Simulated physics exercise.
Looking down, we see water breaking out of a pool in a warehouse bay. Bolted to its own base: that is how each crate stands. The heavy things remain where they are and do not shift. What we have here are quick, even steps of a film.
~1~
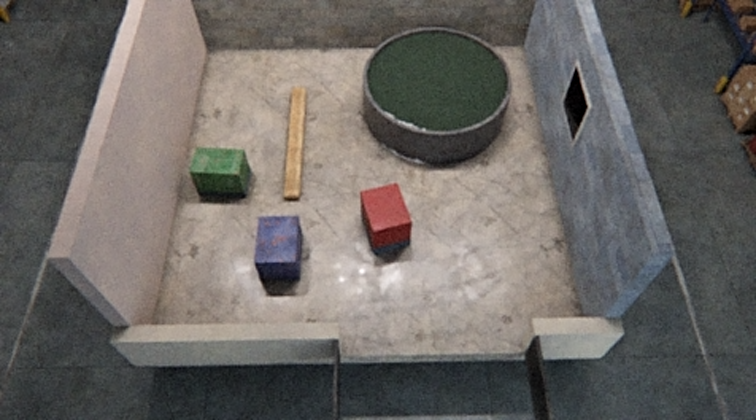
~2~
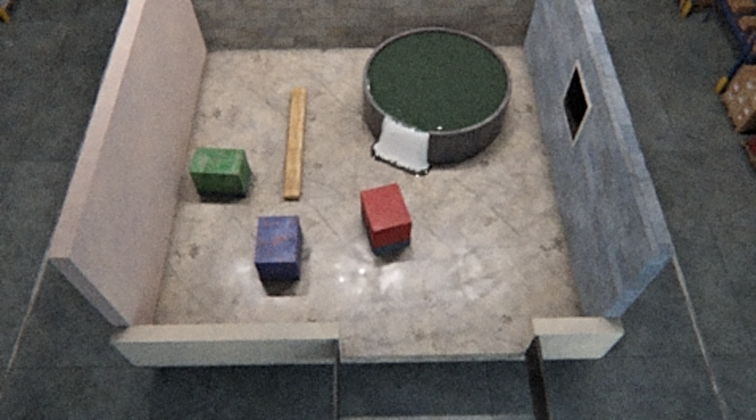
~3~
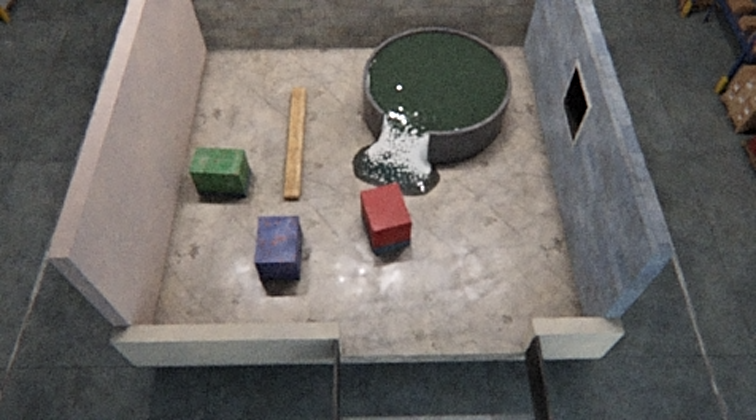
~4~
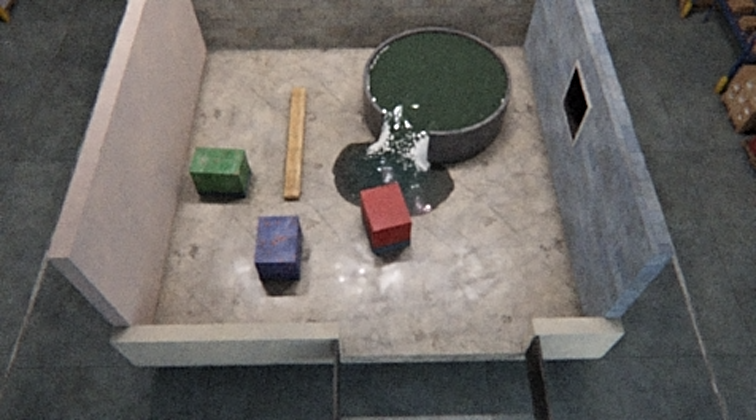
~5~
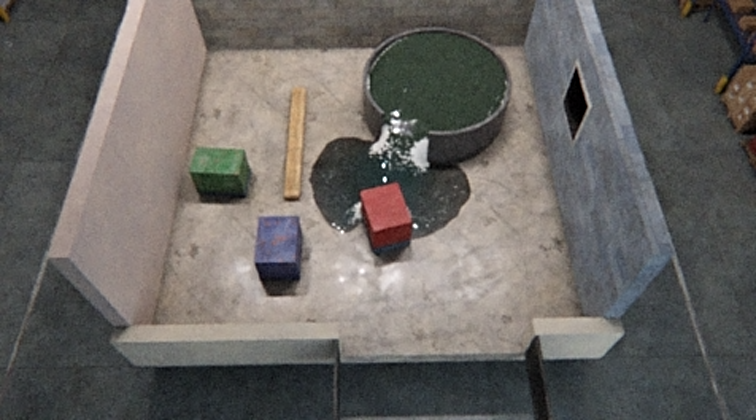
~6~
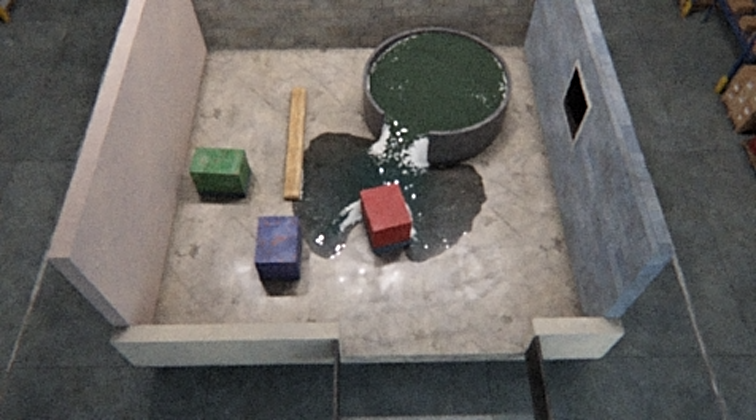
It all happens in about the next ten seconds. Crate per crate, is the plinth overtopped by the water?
Red crate - overtopped, green crate - overtopped, blue crate - overtopped.
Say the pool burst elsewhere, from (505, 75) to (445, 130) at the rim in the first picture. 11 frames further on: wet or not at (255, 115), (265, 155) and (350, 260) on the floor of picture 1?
Unwetted / unwetted / unwetted.
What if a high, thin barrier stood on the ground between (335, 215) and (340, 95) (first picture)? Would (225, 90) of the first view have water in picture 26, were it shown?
By then the spot is still untouched.
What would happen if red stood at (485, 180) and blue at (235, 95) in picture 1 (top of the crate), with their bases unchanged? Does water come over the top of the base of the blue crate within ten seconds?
Well, the blue one goes wet in the end.
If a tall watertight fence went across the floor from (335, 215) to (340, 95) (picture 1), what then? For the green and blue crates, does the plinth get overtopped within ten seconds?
The way I see it, the green one is never reached, and the blue one is inundated.
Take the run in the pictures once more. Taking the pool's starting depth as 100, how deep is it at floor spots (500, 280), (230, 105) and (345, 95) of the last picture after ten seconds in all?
My figures are about 16, 10 and 10 percent.
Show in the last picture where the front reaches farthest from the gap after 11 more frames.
About (154, 321).
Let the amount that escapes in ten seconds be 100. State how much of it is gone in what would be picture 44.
My figure is about 60 in a hundred.
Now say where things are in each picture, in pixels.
In the first picture, still water in the round tank at (437, 80).
In the second picture, water pours out at (404, 144) and has run to (428, 166).
In the third picture, the front is at (361, 175), out from the gap at (403, 146).
In the fourth picture, water pours out at (403, 147) and has run to (344, 192).
In the fifth picture, the front is at (336, 225), out from the gap at (403, 146).
In the sixth picture, the front is at (325, 253), out from the gap at (403, 146).
A moment on, water covers 25 % of the floor; the red crate water round its plinth, the green crate not reached, the blue crate water round its plinth.
Next, water covers 45 % of the floor; the red crate water round its plinth, the green crate water round its plinth, the blue crate water round its plinth.
Then, water covers 65 % of the floor; the red crate water round its plinth, the green crate water round its plinth, the blue crate water round its plinth.
Later, water covers 90 % of the floor; the red crate water round its plinth, the green crate water round its plinth, the blue crate water round its plinth.
In the end, water covers 100 % of the floor; the red crate was topped, the green crate was topped, the blue crate was topped.
